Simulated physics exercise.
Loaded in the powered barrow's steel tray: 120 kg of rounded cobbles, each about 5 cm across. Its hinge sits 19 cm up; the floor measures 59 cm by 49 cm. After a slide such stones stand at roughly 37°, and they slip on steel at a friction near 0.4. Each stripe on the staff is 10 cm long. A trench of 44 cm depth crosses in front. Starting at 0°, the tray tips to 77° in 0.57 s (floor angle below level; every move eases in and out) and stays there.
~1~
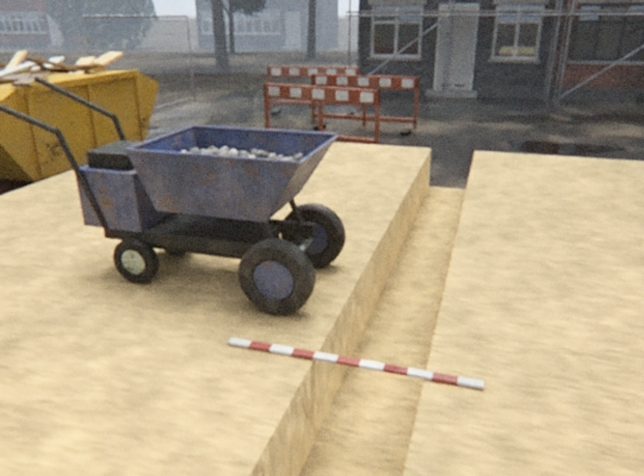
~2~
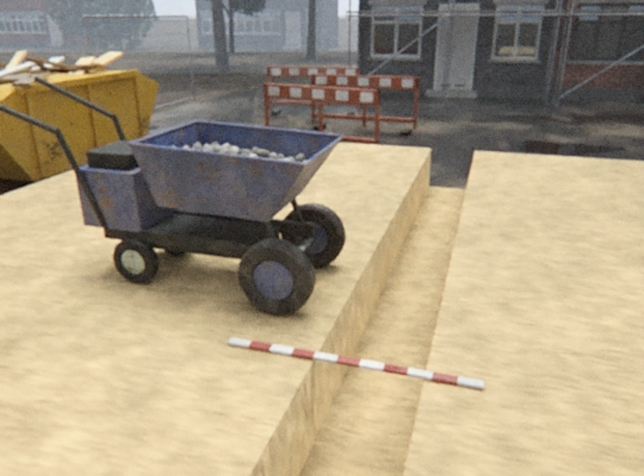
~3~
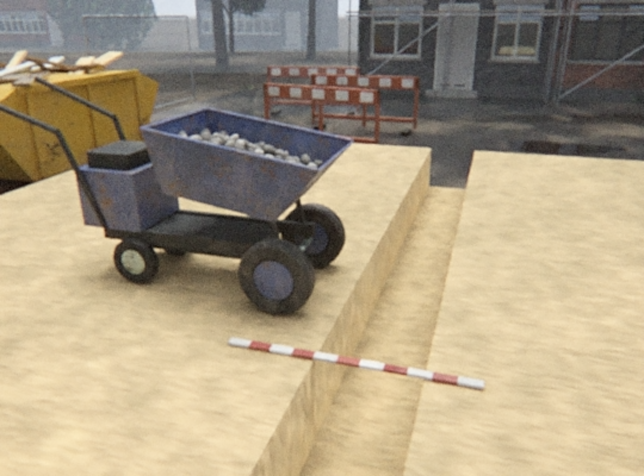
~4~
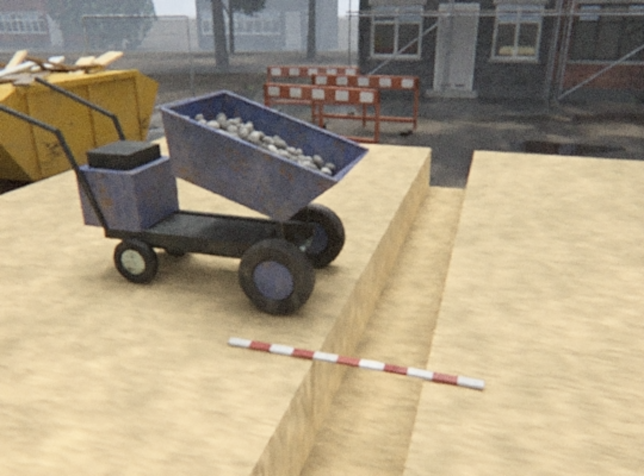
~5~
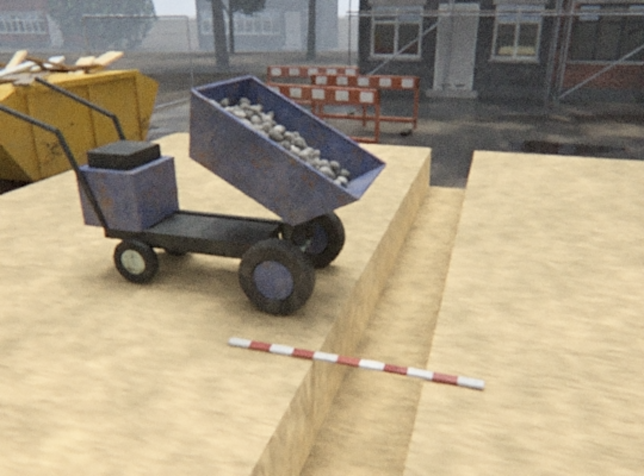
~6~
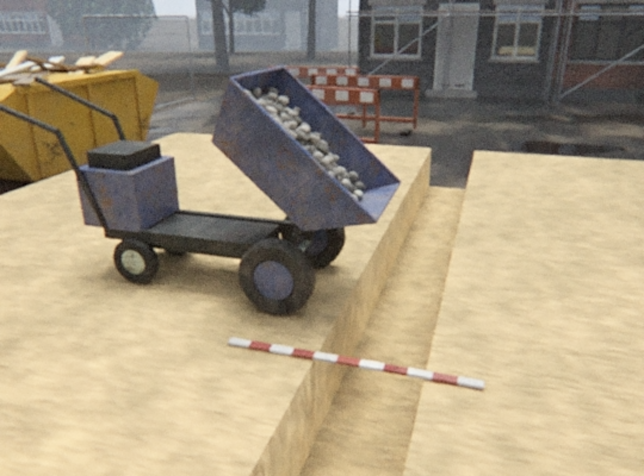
The blue tray of stones on a wheeled barrow tilts steeply down toward the right.
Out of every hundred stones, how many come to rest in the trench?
Roughly 24 per cent ends in the trench.
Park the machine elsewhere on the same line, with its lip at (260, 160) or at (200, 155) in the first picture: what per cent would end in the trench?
Near 65 per cent from the first place, 90 from the second.
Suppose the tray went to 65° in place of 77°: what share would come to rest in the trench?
Then about 25 per cent.
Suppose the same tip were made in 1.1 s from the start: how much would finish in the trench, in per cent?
Then about 45 per cent.
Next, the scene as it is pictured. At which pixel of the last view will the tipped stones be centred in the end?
Their middle is at about (505, 312).
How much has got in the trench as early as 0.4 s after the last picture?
About 5 per cent by then.
Then, 0.1 s after the last picture the floor is at 65°, 100 % in the tray; the foremost stones are at (384, 234).
Then, 0.4 s after the last picture the floor is at 77°, 60 % in the tray, 7 % in the trench, 33 % past the trench; the foremost stones are at (485, 305).
Then, 0.7 s after the last picture the floor is at 77°, 6 % in the tray, 17 % in the trench, 77 % past the trench; the foremost stones are past the picture's edge.
Then, 2.7 s after the last picture the floor is at 77°, 0 % in the tray, 24 % in the trench, 76 % past the trench; the foremost stones are past the picture's edge.
